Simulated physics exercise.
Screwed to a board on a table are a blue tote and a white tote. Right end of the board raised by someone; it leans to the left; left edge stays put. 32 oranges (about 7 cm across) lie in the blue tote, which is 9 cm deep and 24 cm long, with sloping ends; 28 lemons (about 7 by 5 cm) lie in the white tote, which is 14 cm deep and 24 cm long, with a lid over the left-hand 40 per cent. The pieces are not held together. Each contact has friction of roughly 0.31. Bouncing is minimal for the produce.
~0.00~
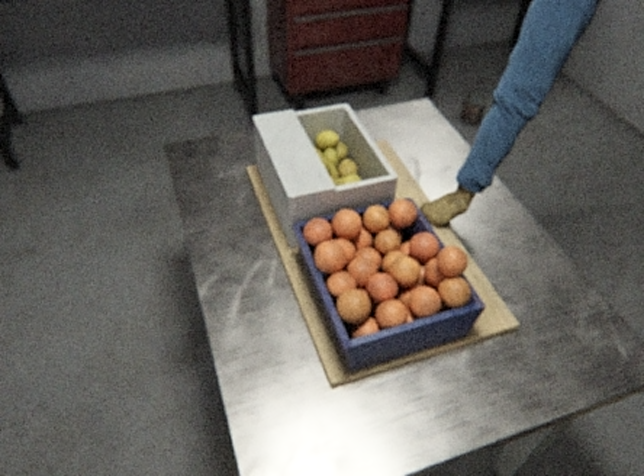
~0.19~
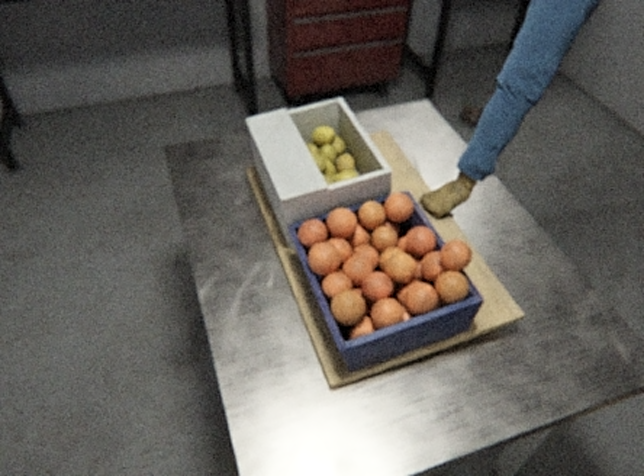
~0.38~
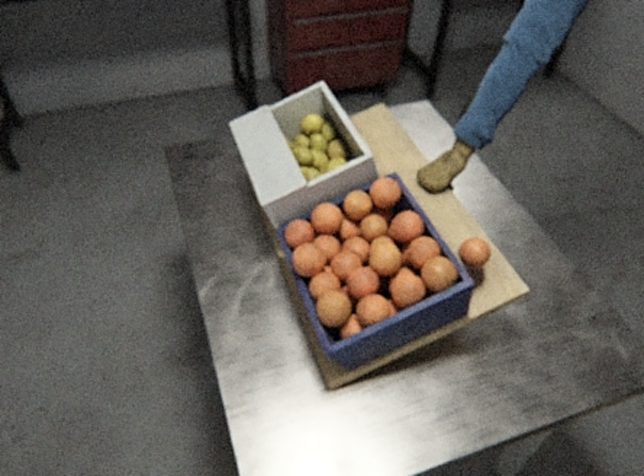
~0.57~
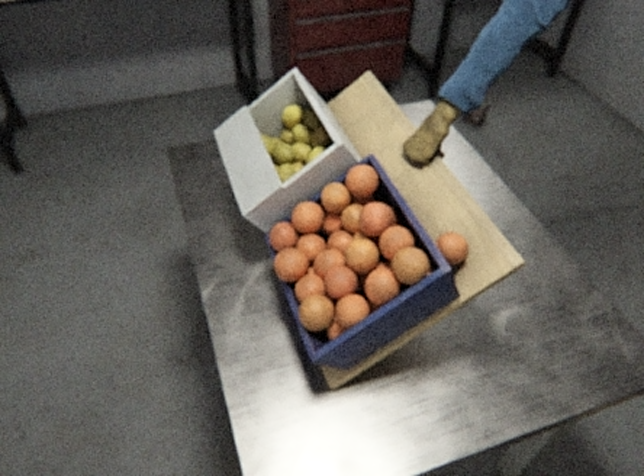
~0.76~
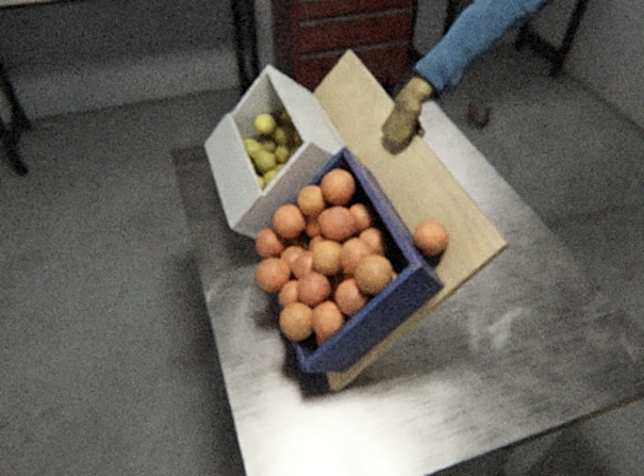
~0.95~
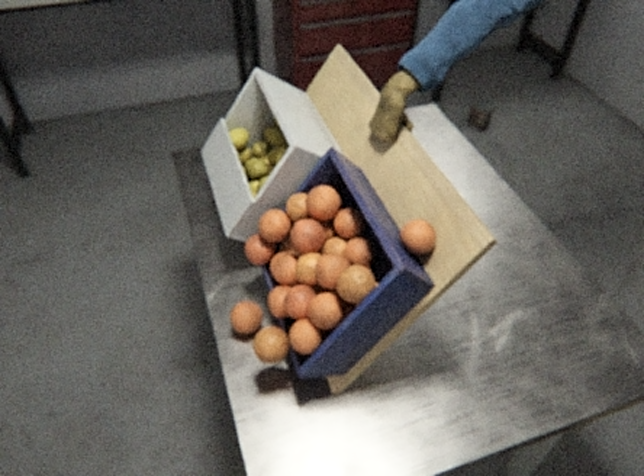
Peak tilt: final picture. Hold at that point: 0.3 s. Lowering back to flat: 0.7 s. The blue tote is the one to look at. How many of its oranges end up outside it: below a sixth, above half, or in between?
My guess is it will lose one sixth to one half of its load.
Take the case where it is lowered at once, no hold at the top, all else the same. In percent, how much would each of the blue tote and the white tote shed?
Blue tote: 30%, white tote: 0%.
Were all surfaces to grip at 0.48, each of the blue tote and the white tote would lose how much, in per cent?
Blue tote 20, white tote 0 per cent.
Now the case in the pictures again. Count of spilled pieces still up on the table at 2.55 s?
Near 6, by my count.
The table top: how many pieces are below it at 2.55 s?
Estimate - about 5 in total.
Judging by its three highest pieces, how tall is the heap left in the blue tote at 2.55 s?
It comes to close to 13 centimetres.
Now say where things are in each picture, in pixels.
In the first frame (we follow the rim corner now nearest the camera, unless another is named), blue tote at (351, 343); white tote (by its farthest rim corner) at (344, 105); tilt 0°; nothing out yet.
In the second frame, blue tote at (345, 345); white tote at (337, 100); tilt 6°.
In the third frame, blue tote at (331, 349); white tote at (319, 85); tilt 19°; 1 out, the lowest orange at (475, 253).
In the fourth frame, blue tote at (315, 356); tilt 35°; 1 out, the lowest orange at (451, 248).
In the fifth frame, blue tote at (305, 365); tilt 48°; 1 out, the lowest orange at (430, 238).
In the sixth frame, blue tote at (301, 371); tilt 54°; 3 out, the lowest orange at (246, 317).
After 1.21 s, tilt 54°; 7 of 32 out of the blue tote and 0 of 28 out of the white tote.
After 1.53 s, tilt 35°; 10 of 32 out of the blue tote and 0 of 28 out of the white tote.
After 1.98 s, tilt 0°; 11 of 32 out of the blue tote and 0 of 28 out of the white tote.
When it is over (at 2.55 s), 11 of 32 out of the blue tote and 0 of 28 out of the white tote. Asked share, 11 of 32, 34 per cent.
